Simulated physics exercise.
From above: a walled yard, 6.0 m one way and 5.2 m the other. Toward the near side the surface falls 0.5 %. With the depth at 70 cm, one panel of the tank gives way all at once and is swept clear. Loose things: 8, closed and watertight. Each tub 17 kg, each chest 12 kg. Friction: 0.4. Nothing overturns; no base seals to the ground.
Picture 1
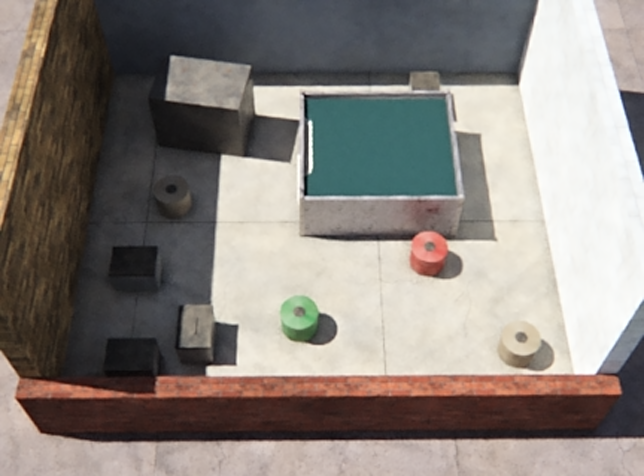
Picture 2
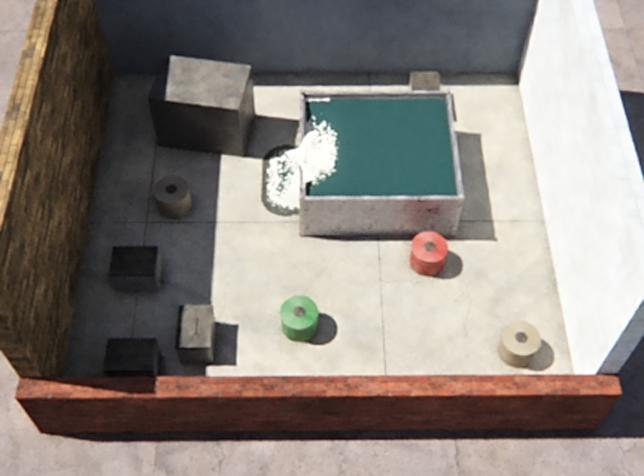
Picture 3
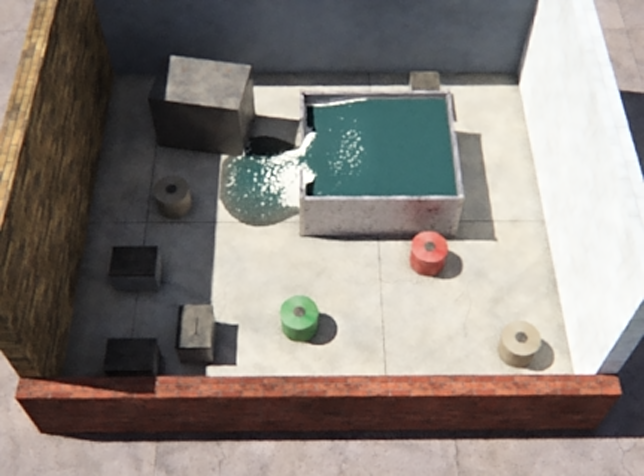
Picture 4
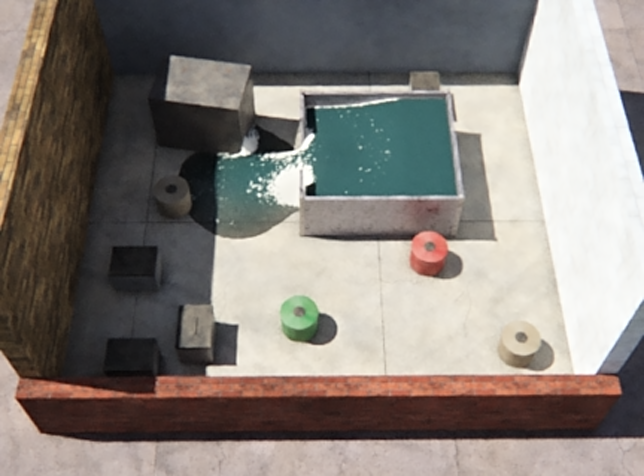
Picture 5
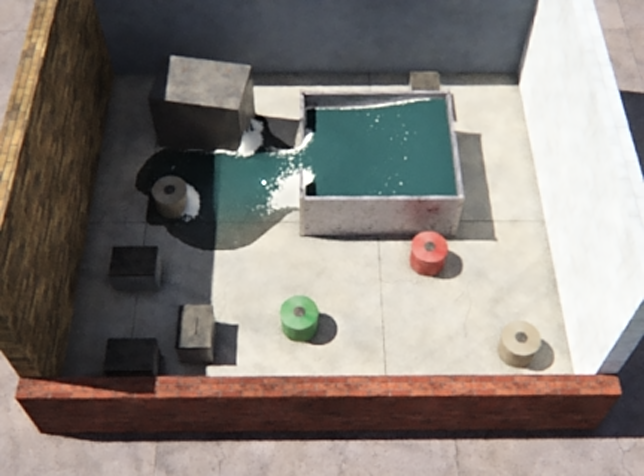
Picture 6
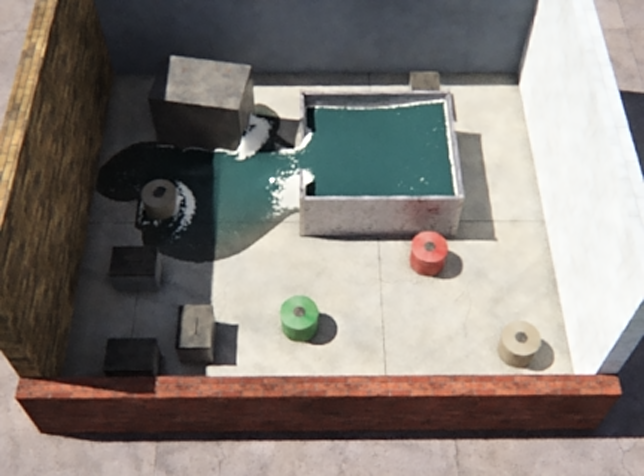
Tank of green water bursting open on its left side in a walled yard, flooding leftward around a grey tub and nudging it.
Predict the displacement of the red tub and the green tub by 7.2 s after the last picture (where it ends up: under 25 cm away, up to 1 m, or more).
In short, red tub keeps to its starting spot; green tub gets shoved a short way.
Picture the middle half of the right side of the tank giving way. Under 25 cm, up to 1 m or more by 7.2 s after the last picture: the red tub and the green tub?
Log: Red tub negligible displacement; green tub small displacement.
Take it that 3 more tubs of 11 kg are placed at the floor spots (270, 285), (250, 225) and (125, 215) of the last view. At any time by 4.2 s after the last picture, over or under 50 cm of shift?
In order: Below it, above it, above it.
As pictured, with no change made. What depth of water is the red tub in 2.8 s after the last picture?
0 cm or so.
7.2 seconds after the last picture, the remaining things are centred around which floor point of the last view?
Mean position: Approximately (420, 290).
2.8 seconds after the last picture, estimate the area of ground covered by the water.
I'd estimate close to 20 m2.
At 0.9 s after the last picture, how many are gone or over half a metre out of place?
I count 2.
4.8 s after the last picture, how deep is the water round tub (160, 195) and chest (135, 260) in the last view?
Around 6 cm and 7 cm.
Then, 0.9 s after the last picture the red tub is near (430, 247), 0.0 m from its start, aground; the green tub is near (299, 312), 0.0 m from its start, aground; 1 afloat.
Then, 2.8 s after the last picture the red tub is near (430, 247), 0.0 m from its start, aground; the green tub is near (302, 312), 0.0 m from its start, aground; 1 afloat.
Then, 4.8 s after the last picture the red tub is near (430, 247), 0.0 m from its start, aground; the green tub is near (335, 298), 0.5 m from its start, aground; 0 afloat.
Then, 7.2 s after the last picture the red tub is near (423, 248), 0.1 m from its start, aground; the green tub is near (336, 297), 0.5 m from its start, aground; 4 afloat.
